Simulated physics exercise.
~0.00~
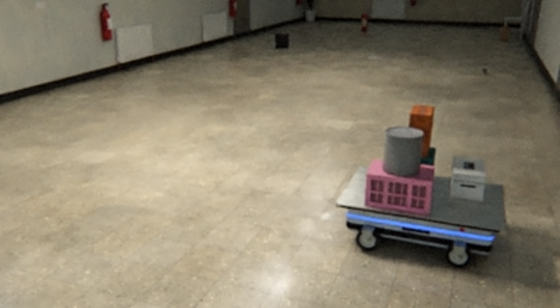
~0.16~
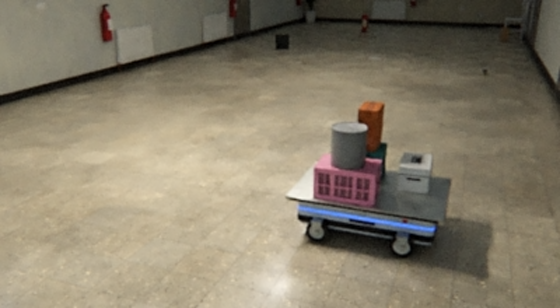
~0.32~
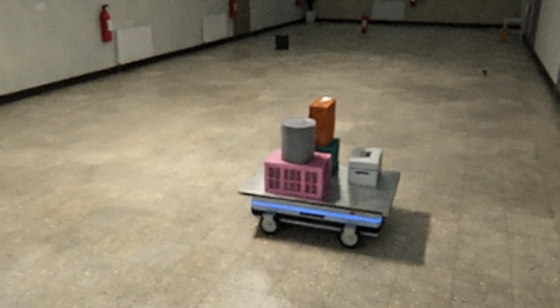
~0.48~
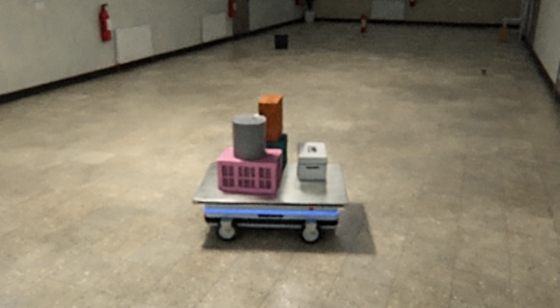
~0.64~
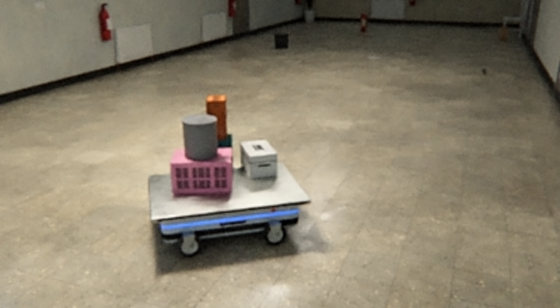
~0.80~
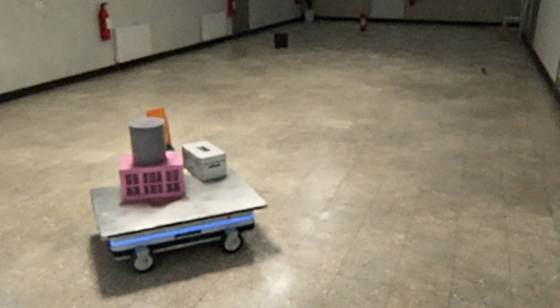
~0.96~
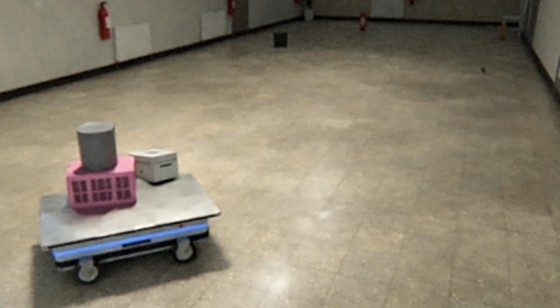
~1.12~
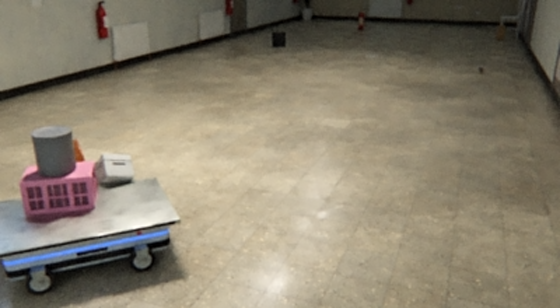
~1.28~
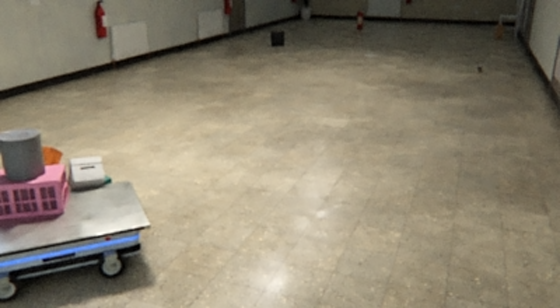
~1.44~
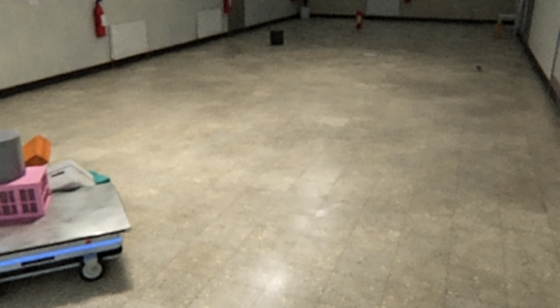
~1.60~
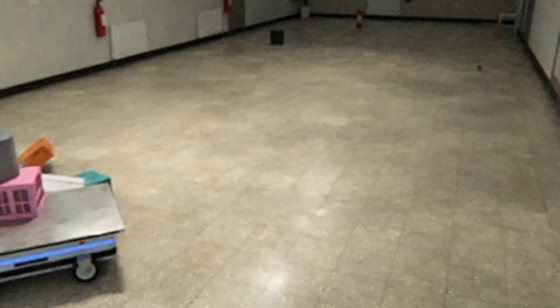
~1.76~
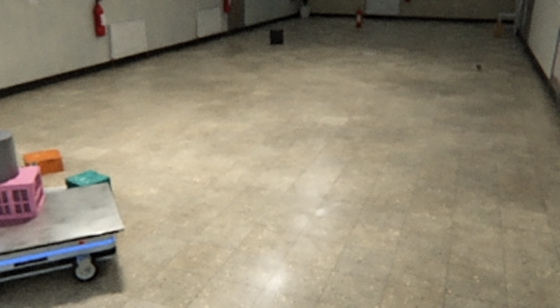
Flatbed cart rolling left across a tiled hall, shedding orange, turquoise and white boxes before stopping with pink crate and grey pail aboard.
